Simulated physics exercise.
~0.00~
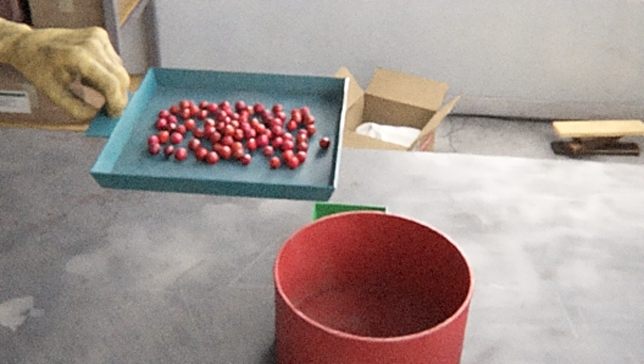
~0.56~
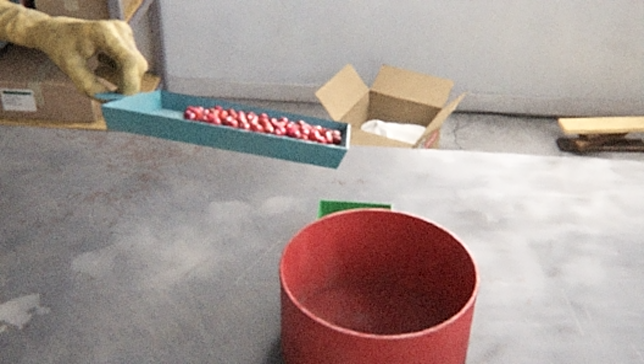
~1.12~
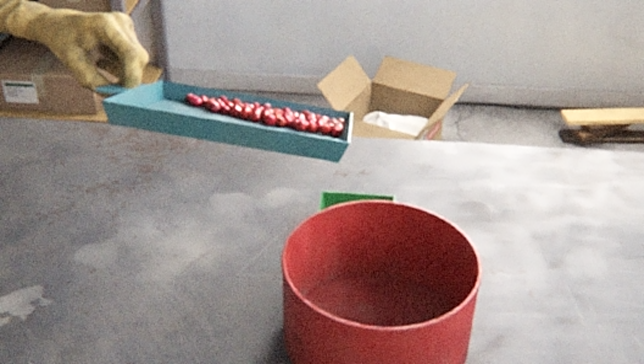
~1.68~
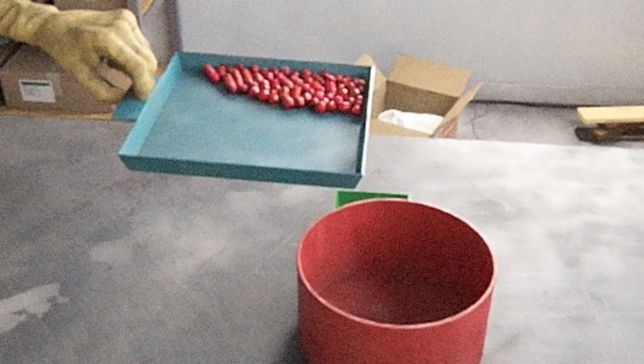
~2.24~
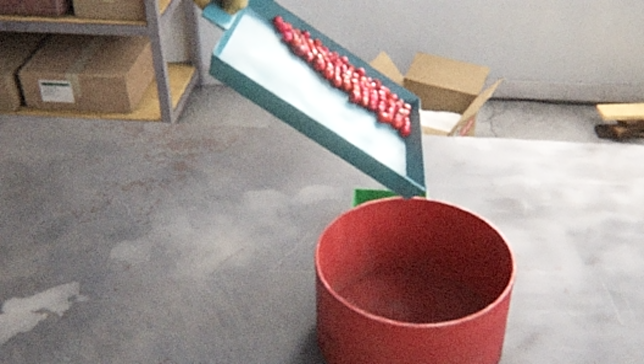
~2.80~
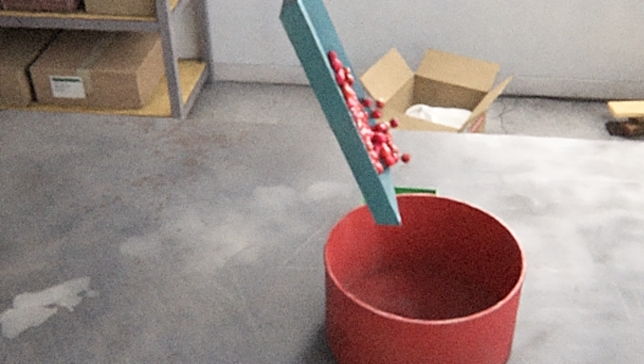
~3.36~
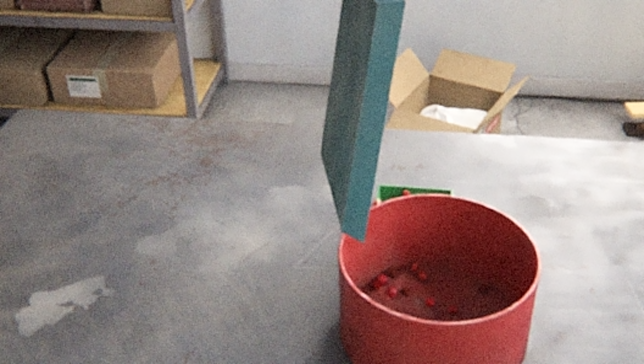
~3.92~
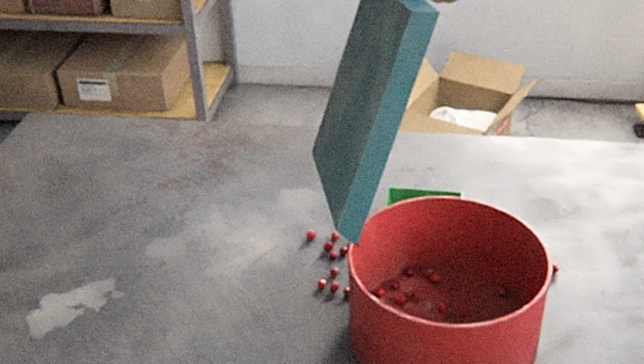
In a storeroom, a gloved hand tilted a blue tray of small red berries, levelled it, then tipped it steeply to the right over a red pot and green tin, and some berries landed in the pot while others scattered on the table.
